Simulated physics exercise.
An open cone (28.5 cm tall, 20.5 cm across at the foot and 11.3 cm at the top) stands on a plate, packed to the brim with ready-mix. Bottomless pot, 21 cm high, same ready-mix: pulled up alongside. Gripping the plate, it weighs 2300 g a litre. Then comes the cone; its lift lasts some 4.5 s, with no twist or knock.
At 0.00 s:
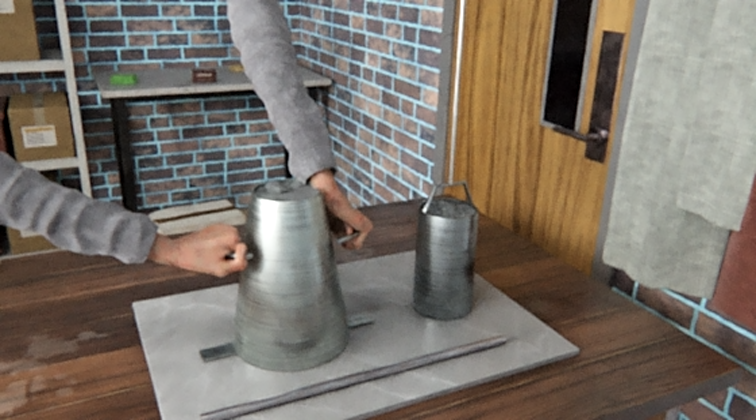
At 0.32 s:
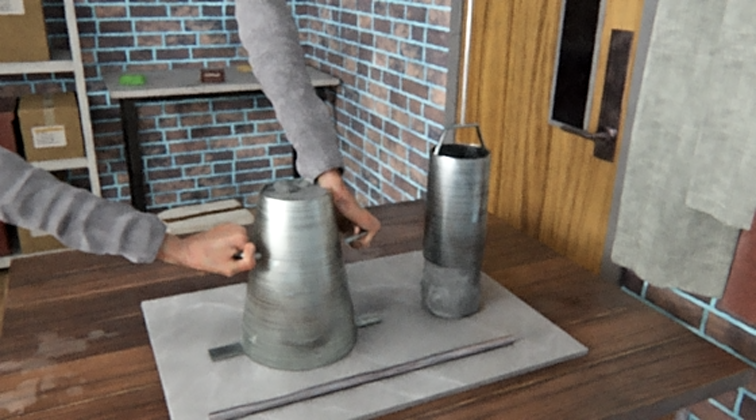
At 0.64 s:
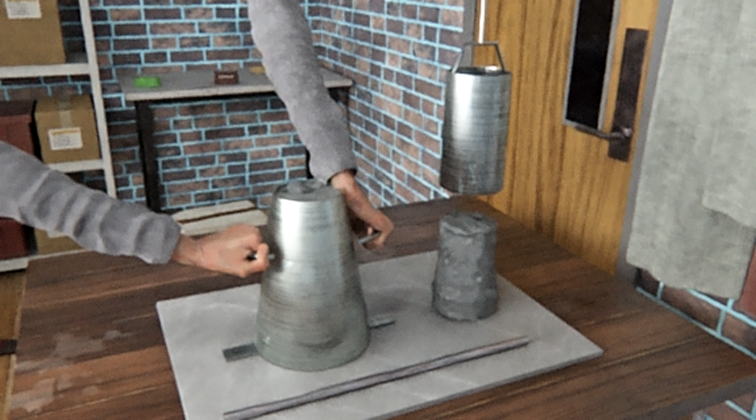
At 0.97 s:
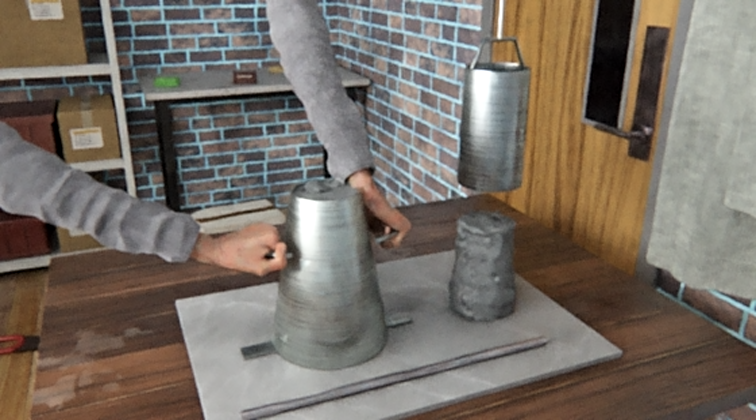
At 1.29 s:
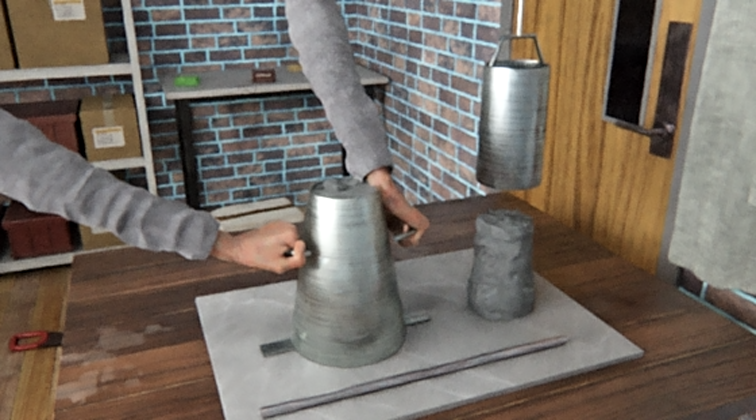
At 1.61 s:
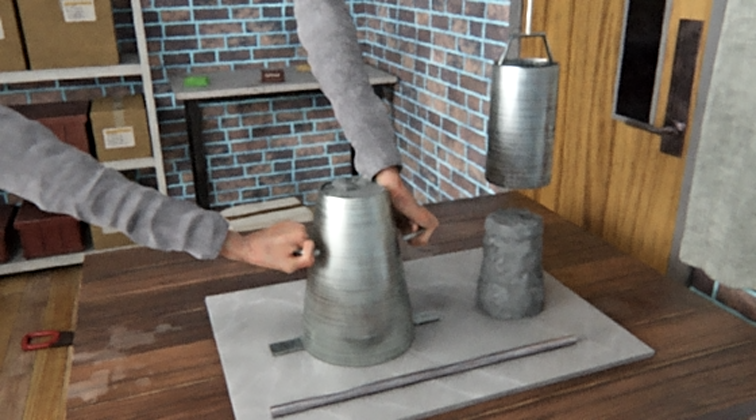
In a workshop with brick walls and a wooden door, a slightly raised view looks across a brown wooden table. Two grey-sleeved hands hold the sides of a silvery metal cone on a pale plate, with a rod in front and a handled metal pot at right. The pot rises, uncovering a rough grey heap, then hangs above it while the cone stays put and the camera drifts left.
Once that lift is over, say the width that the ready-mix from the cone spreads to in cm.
Close to 21 centimetres.
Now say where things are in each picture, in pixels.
The first frame shows middle of the pot's mouth at (448, 209), still down; middle of the cone's top at (287, 191), not yet moved.
The second frame shows middle of the pot's mouth at (460, 152), raised 11 cm; middle of the cone's top at (295, 191), not yet moved.
The third frame shows middle of the pot's mouth at (479, 73), raised 26 cm; the pot's heap 19 cm high and 13 cm wide, top at (469, 220); middle of the cone's top at (309, 192), not yet moved.
The fourth frame shows middle of the pot's mouth at (497, 69), raised 26 cm; the pot's heap 19 cm high and 13 cm wide, top at (487, 220); middle of the cone's top at (326, 191), not yet moved.
The fifth frame shows middle of the pot's mouth at (517, 66), raised 26 cm; the pot's heap 19 cm high and 13 cm wide, top at (506, 219); middle of the cone's top at (345, 189), not yet moved.
The sixth frame shows middle of the pot's mouth at (526, 65), raised 26 cm; the pot's heap 19 cm high and 13 cm wide, top at (515, 218); middle of the cone's top at (354, 189), not yet moved.
After 2.7 s, the cone is up 6.3 cm; the ready-mix has come down 1.0 cm to 28 cm and is 21 cm wide.
After 3.9 s, the cone is up 18 cm; the ready-mix has come down 1.3 cm to 27 cm and is 21 cm wide.
After 5.0 s, the cone is up 29 cm; the ready-mix has come down 1.5 cm to 27 cm and is 21 cm wide.
After 6.3 s, the cone is clear; the ready-mix has come down 1.6 cm to 27 cm and is 21 cm wide.
After 6.8 s, at rest, the cone is clear; the ready-mix has come down 1.7 cm to 27 cm and is 21 cm wide.
